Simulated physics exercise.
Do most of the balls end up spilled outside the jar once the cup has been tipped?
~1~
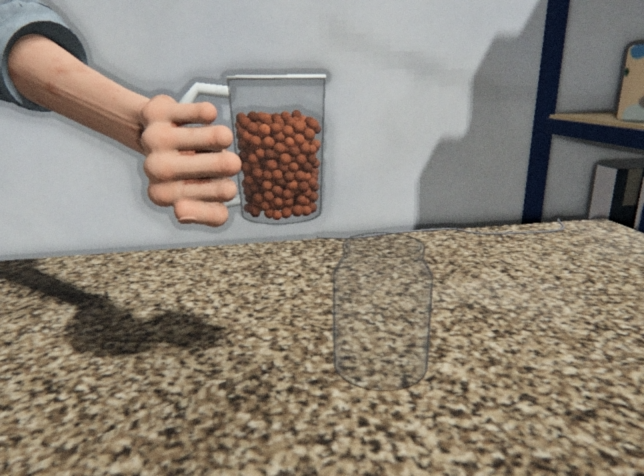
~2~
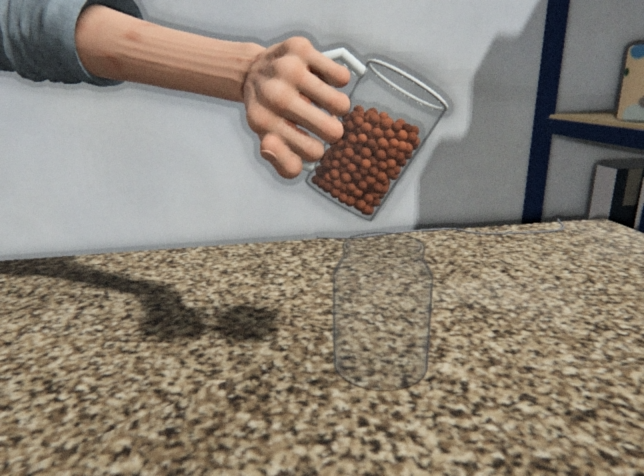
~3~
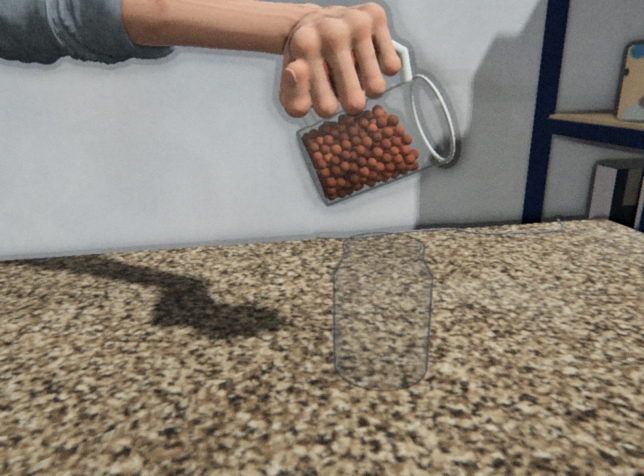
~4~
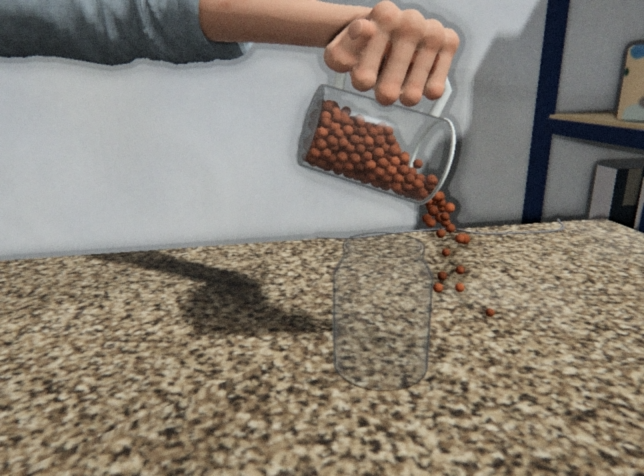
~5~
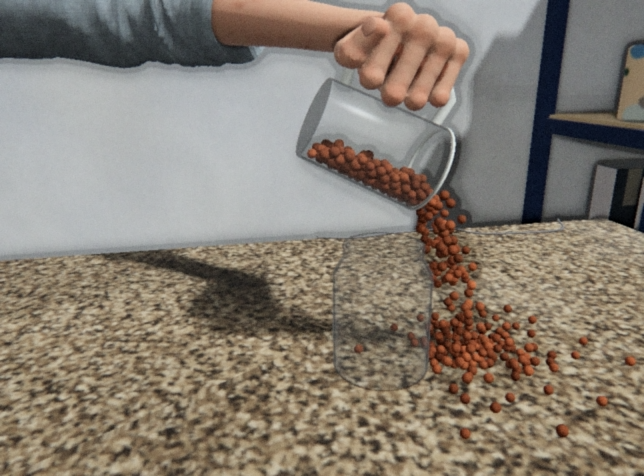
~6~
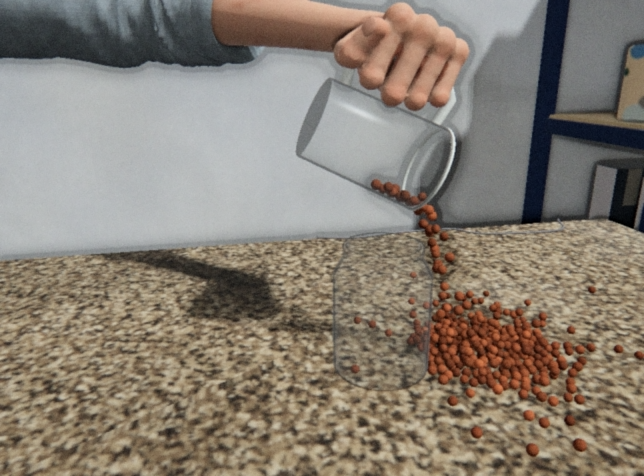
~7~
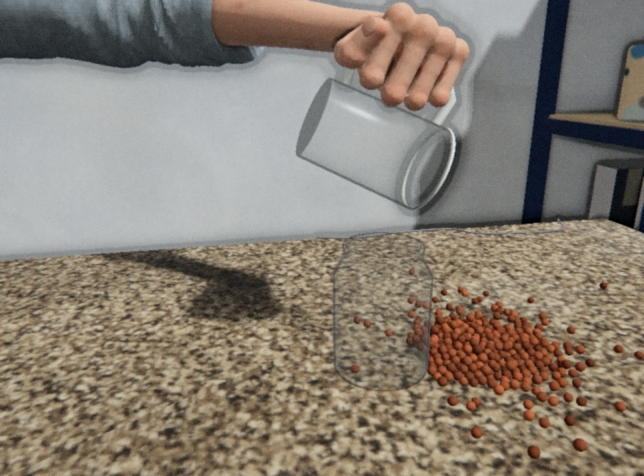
Yes, nearly all of them miss the jar and end up in a heap on the counter to its right, while the cup is left empty.
